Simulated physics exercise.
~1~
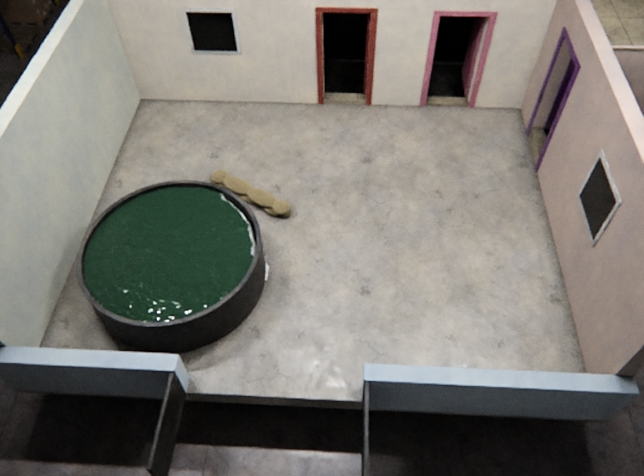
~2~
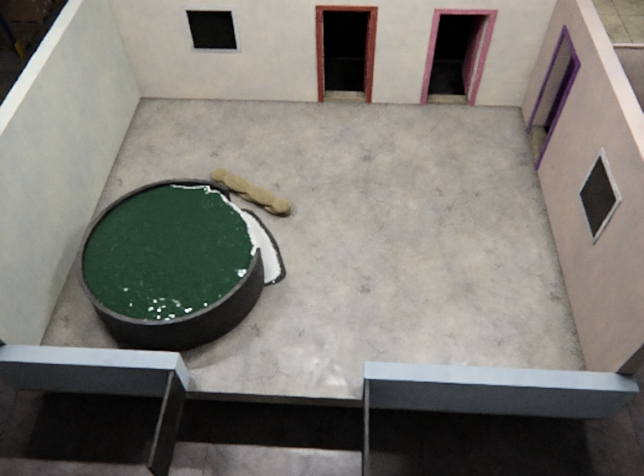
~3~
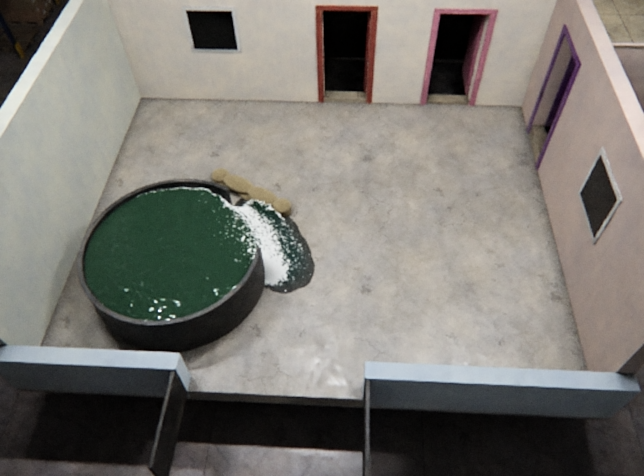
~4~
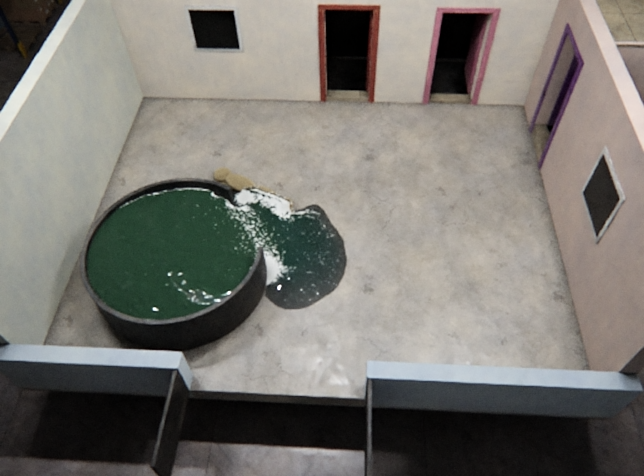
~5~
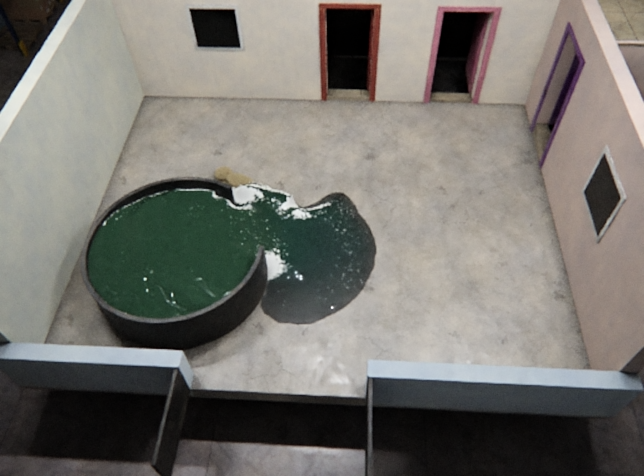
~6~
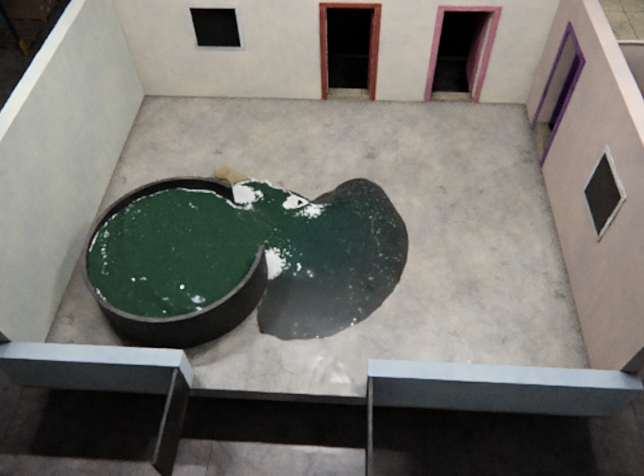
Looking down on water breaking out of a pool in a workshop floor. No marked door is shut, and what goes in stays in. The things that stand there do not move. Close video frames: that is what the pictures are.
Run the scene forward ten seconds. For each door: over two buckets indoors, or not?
Outcome: The purple door does not top two buckets; the red door does not top two buckets; the pink door tops two buckets.
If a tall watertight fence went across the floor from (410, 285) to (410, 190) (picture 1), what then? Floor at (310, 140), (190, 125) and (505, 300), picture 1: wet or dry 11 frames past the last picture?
Submerged; untouched; untouched.
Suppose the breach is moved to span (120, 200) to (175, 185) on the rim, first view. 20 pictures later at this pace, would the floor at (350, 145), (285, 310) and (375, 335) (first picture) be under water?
Going through them, the first would be submerged, the next still bare and the last still bare.
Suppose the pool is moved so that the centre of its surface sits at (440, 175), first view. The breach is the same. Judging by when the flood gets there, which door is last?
The door you want is the one in red.
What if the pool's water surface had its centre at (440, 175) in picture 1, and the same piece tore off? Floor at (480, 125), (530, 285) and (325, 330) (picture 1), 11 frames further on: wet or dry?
Soaked, soaked, bone-dry.
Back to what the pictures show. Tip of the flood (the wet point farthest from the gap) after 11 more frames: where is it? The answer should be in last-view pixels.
I'd say around (527, 114).
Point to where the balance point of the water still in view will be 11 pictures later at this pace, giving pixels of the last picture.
I'd say near (285, 240).
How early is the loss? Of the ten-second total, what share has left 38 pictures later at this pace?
Close to 50 out of every hundred.
A moment on, water covers 40 % of the floor; the purple door not reached, the red door not reached, the pink door not reached.
Next, water covers 65 % of the floor; the purple door wet at the sill, nothing in, the red door not reached, the pink door not reached.
Then, water covers 75 % of the floor; the purple door wet at the sill, nothing in, the red door under two buckets in, the pink door under two buckets in.
Later, water covers 85 % of the floor; the purple door wet at the sill, nothing in, the red door under two buckets in, the pink door far over two buckets in.
In the end, water covers 95 % of the floor; the purple door wet at the sill, nothing in, the red door under two buckets in, the pink door far over two buckets in.
